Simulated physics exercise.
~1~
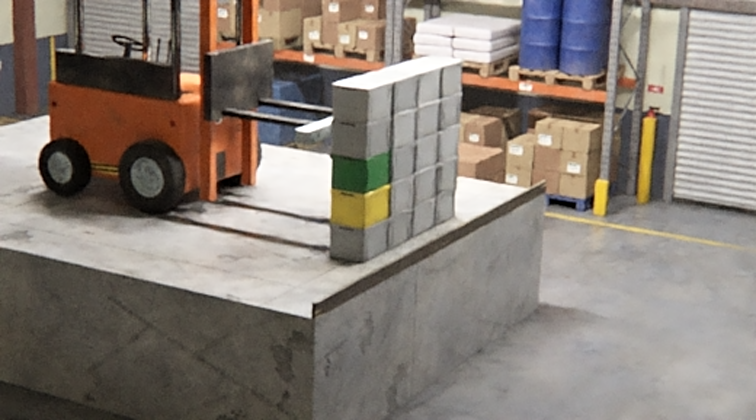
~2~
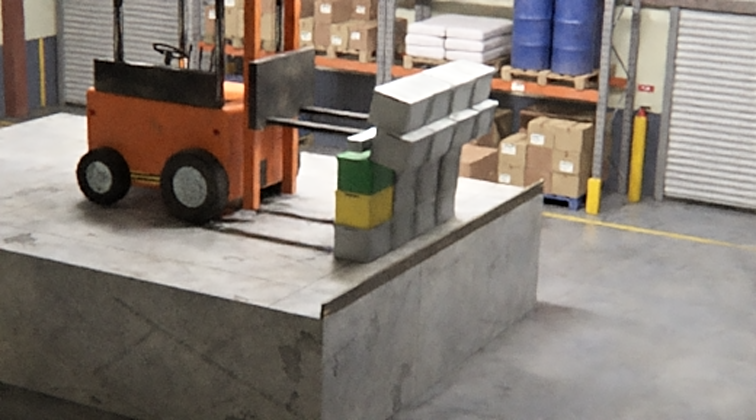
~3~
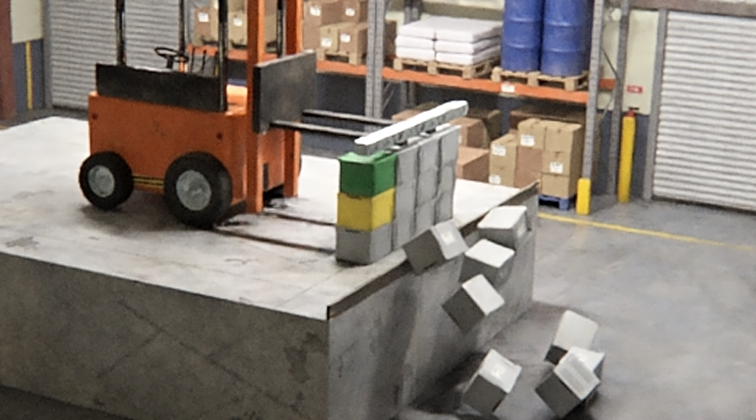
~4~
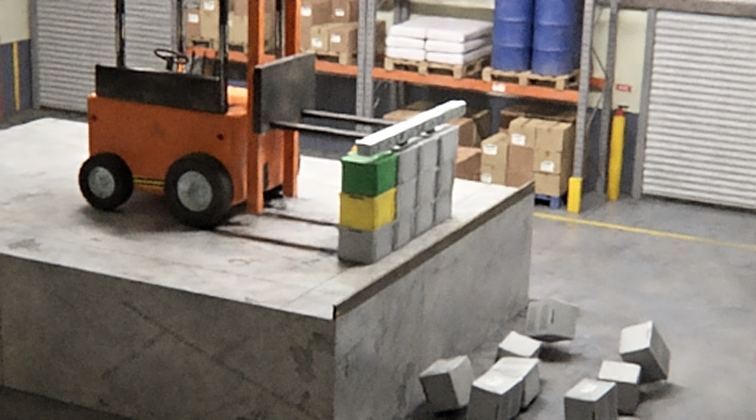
The clip shows an orange forklift on a raised concrete deck pushing a beam into the upper part of a stacked block wall, sending the top grey blocks tumbling over the edge to the floor, while the lower rows, including the green and yellow blocks, stay standing.
